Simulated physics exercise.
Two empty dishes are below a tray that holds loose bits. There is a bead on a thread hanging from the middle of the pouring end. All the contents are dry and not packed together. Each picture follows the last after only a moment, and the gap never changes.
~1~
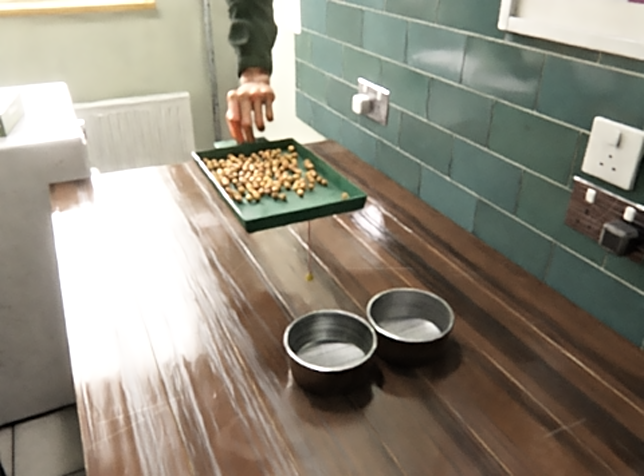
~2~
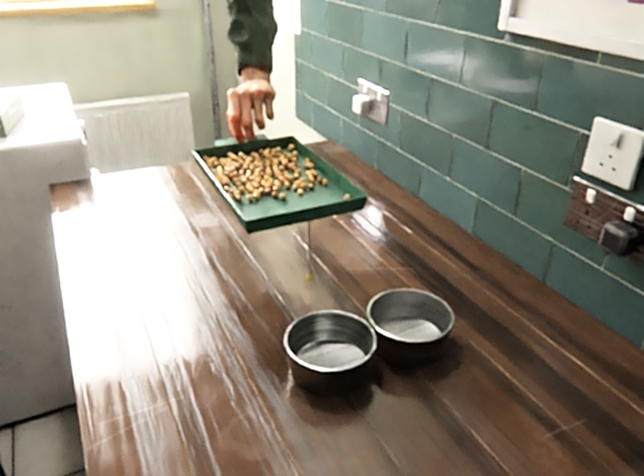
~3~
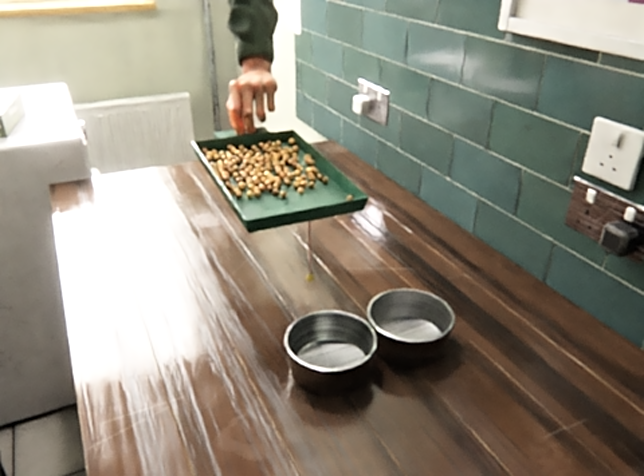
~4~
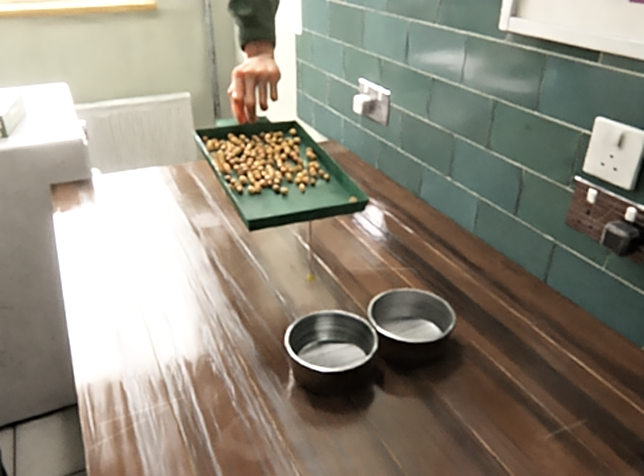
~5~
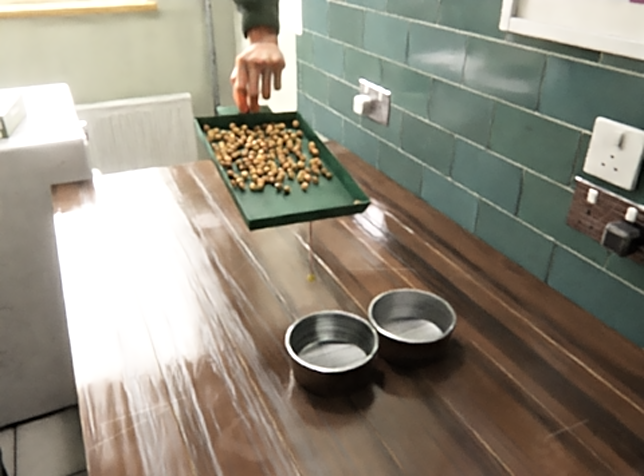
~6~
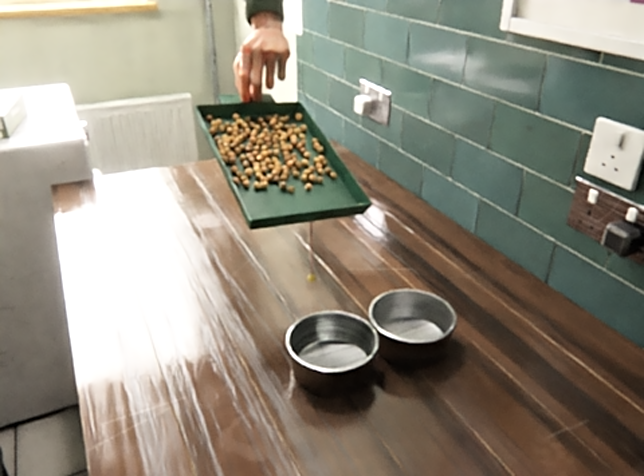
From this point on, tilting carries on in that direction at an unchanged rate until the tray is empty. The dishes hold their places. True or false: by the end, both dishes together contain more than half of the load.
False.
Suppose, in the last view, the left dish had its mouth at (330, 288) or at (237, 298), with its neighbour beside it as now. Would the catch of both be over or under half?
For the two tries in order: Exceeding half, not as much as half.
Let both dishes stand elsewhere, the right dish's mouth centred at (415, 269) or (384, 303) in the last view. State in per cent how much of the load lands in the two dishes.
About 80% on the first try and 70% on the second.
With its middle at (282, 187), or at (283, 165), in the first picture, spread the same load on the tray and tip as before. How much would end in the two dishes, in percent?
Near 20 and 10 percent respectively.
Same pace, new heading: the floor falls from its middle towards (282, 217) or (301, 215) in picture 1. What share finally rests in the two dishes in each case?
In turn, 10 percent and then 30 percent.
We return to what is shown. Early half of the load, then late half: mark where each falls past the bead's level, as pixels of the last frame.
The first part passes (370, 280); everything after passes (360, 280).
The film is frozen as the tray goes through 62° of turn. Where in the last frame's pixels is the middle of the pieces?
I'd put it at about (341, 210).
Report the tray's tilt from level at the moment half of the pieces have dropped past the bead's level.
Roughly 95 degrees of turn.
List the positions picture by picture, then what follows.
The first frame shows corners of the pouring end (247, 219) and (364, 194), level; middle of the load (258, 174), round wooden beads; left dish (351, 378); right dish (434, 349); bead on its thread (310, 277).
The second frame shows corners of the pouring end (247, 219) and (364, 195), level; middle of the load (258, 173).
The third frame shows corners of the pouring end (248, 218) and (365, 196), tipped barely, lowest at the right corner; middle of the load (258, 168).
The fourth frame shows corners of the pouring end (250, 218) and (366, 198), tipped a little, lowest at the right corner; middle of the load (259, 160).
The fifth frame shows corners of the pouring end (251, 218) and (368, 200), tipped a little, lowest at the right corner; middle of the load (261, 154).
The sixth frame shows corners of the pouring end (252, 217) and (369, 202), tipped clearly, lowest at the right corner; middle of the load (265, 149), every one on the move; left dish (353, 379); right dish (436, 350).
Just after the last frame, tray tipped steeply; the larger part on the tray; just a few in the left dish; just a few in the right dish; about a tenth outside both; about a tenth in the air.
A moment on, tray tipped right over; roughly a quarter on the tray; just a few in the left dish; about a tenth in the right dish; roughly half outside both; roughly a quarter in the air.
Further on, tray tipped past a quarter turn; about a tenth in the left dish; about a tenth in the right dish; the larger part outside both.
When it is over, tray tipped past a quarter turn; about a tenth in the left dish; about a tenth in the right dish; the larger part outside both.
